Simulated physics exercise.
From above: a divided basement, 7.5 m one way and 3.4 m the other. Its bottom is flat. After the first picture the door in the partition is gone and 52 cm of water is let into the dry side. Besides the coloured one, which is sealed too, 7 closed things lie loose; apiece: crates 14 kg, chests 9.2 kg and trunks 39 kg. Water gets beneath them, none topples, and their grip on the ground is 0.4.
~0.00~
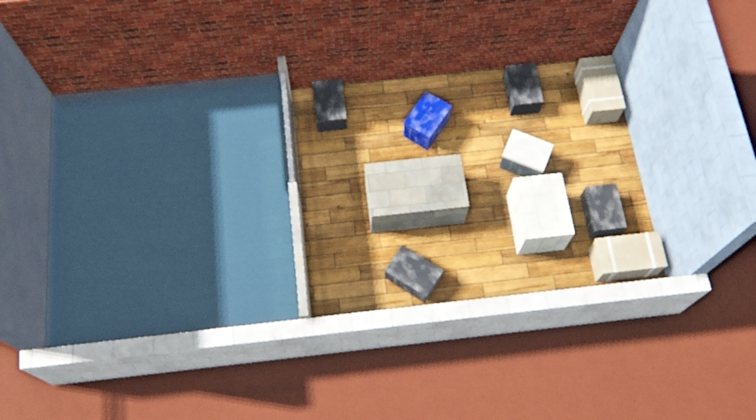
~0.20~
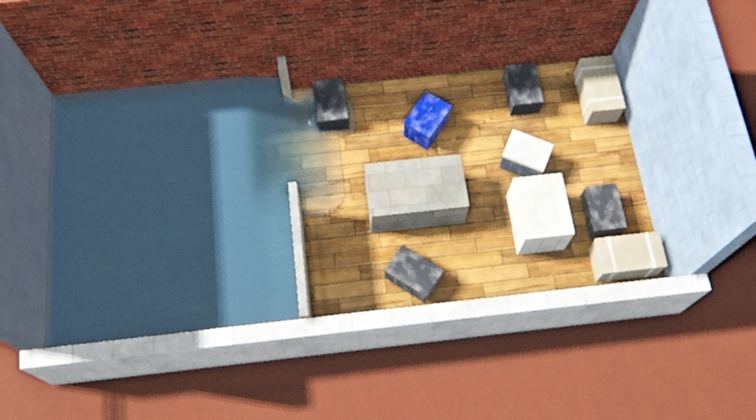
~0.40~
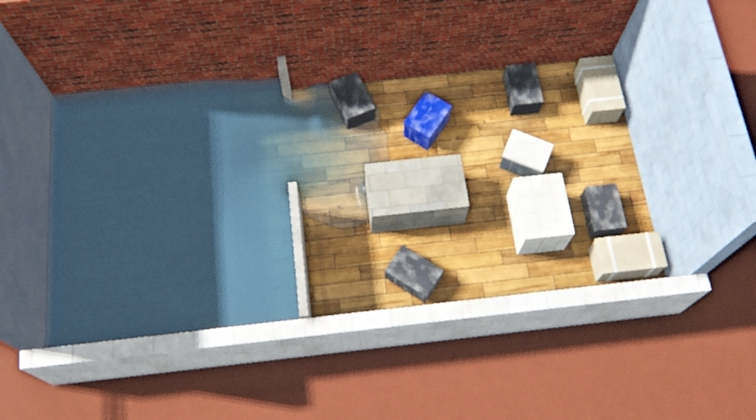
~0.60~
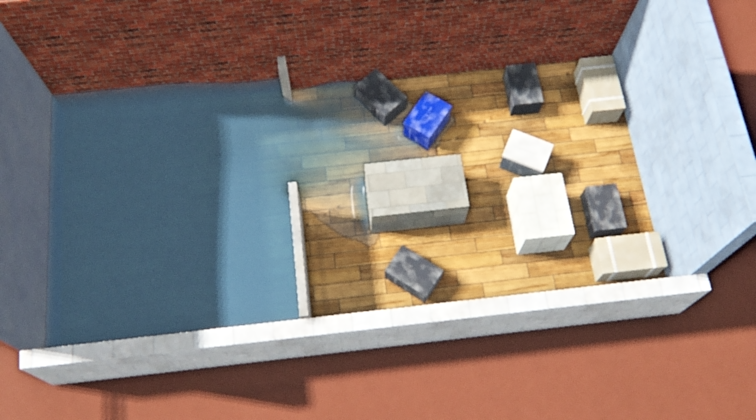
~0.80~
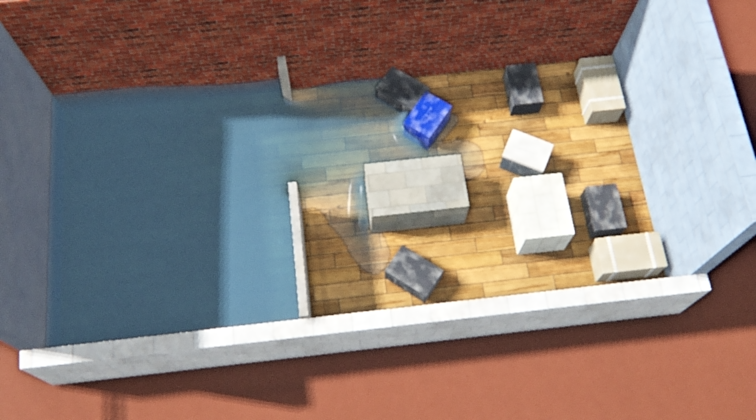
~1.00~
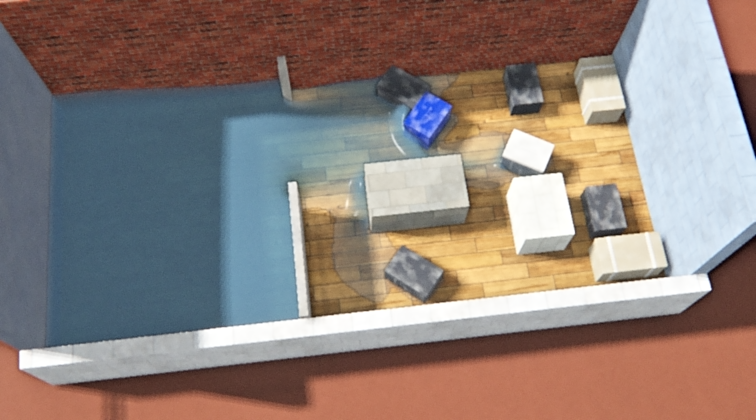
Divided basement seen from above, water spreading rightward through a partition gap, pushing one dark box towards a still blue chest.
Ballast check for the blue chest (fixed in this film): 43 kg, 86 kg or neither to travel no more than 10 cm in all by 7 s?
I expect that neither load is enough.
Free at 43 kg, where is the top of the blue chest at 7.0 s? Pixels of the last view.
Near (531, 268).
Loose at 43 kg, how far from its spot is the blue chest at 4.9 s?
About 250 cm.
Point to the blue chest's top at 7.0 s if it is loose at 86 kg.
Near (570, 135).
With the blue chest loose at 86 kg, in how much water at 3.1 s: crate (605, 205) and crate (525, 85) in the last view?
About 8 and 20 cm.
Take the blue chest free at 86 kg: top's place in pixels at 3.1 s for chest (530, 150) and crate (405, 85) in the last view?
Near (635, 148) and (540, 95).
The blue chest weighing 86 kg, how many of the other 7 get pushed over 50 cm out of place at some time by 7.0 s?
7 of them.
After 1.4 s the blue chest would be 69 cm from its start with 43 kg and 27 cm from its start with 86 kg; 13 cm of water round it then.
After 3.1 s the blue chest would be 227 cm from its start with 43 kg and 157 cm from its start with 86 kg; 14 cm of water round it then.
After 4.9 s the blue chest would be 242 cm from its start with 43 kg and 184 cm from its start with 86 kg; 27 cm of water round it then.
After 7.0 s the blue chest would be 240 cm from its start with 43 kg and 184 cm from its start with 86 kg; 26 cm of water round it then.
